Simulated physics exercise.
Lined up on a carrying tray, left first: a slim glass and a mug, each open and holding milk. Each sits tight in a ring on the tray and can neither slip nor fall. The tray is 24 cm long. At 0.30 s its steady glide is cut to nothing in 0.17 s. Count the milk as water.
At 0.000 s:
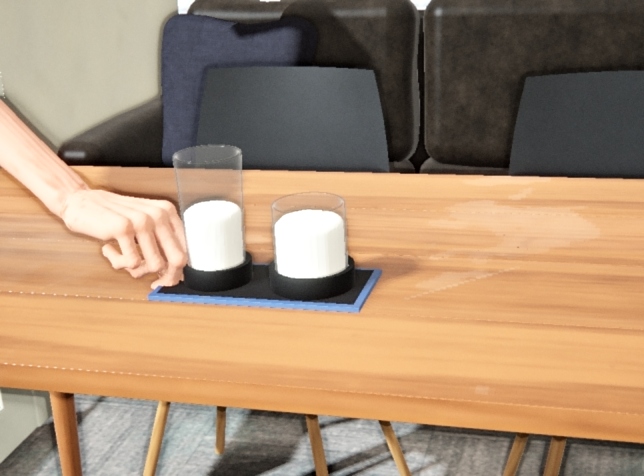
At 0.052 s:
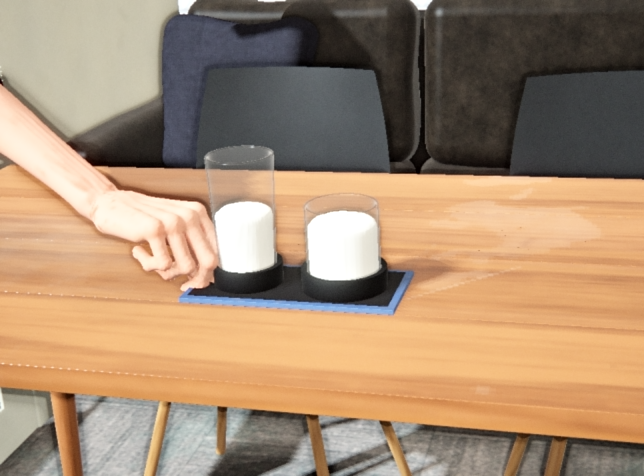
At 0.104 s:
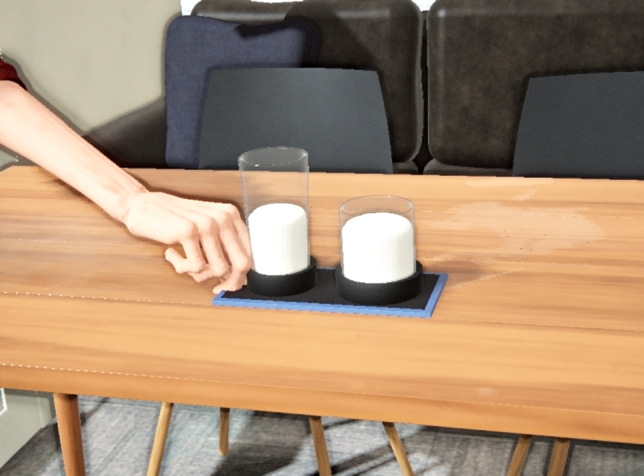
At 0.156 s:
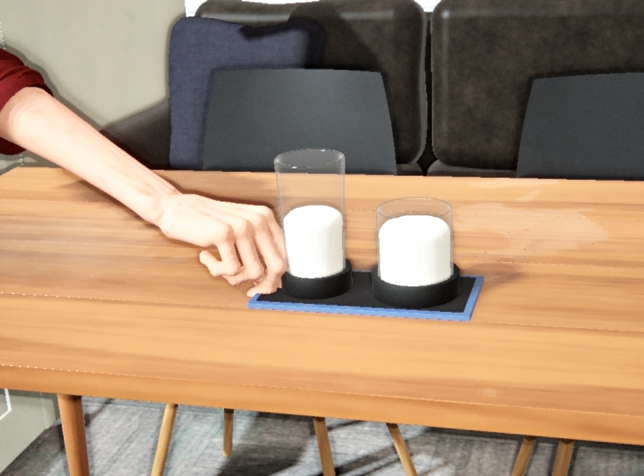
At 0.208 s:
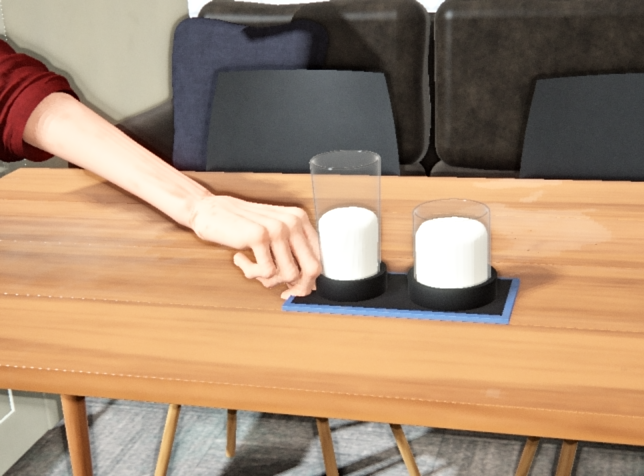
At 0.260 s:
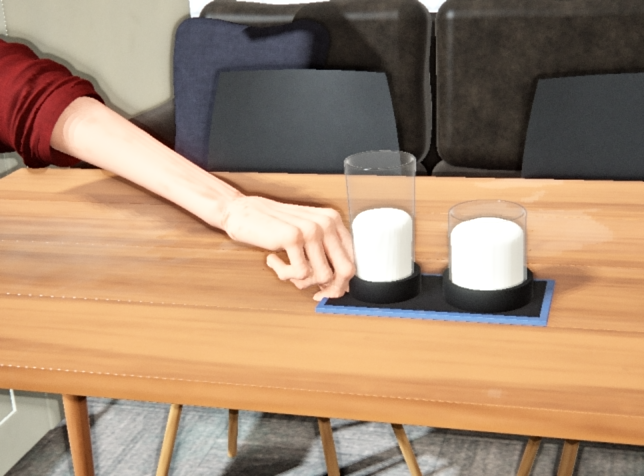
A dark tray with blue edging, carrying two open clear glass containers of white milk, slides steadily rightward along a wooden table as a hand at its left end pushes it. The arm stretches farther into view, showing a red sleeve, while both containers stay upright, the slimmer one on the left.
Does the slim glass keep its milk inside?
It keeps it all.
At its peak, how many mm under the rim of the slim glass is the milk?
Some 33 mm short of it.
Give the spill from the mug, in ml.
Some 6 ml.
By 0.37 s the tray moves at 0.42 m/s; losses from the left are 0, 0 ml.
By 0.49 s the tray moves at 0.00 m/s; losses from the left are 0, 5 ml.
By 0.60 s the tray moves at 0.00 m/s; losses from the left are 0, 5 ml.
By 0.72 s the tray moves at 0.00 m/s; losses from the left are 0, 5 ml.
At rest losses from the left are 0, 6 ml.
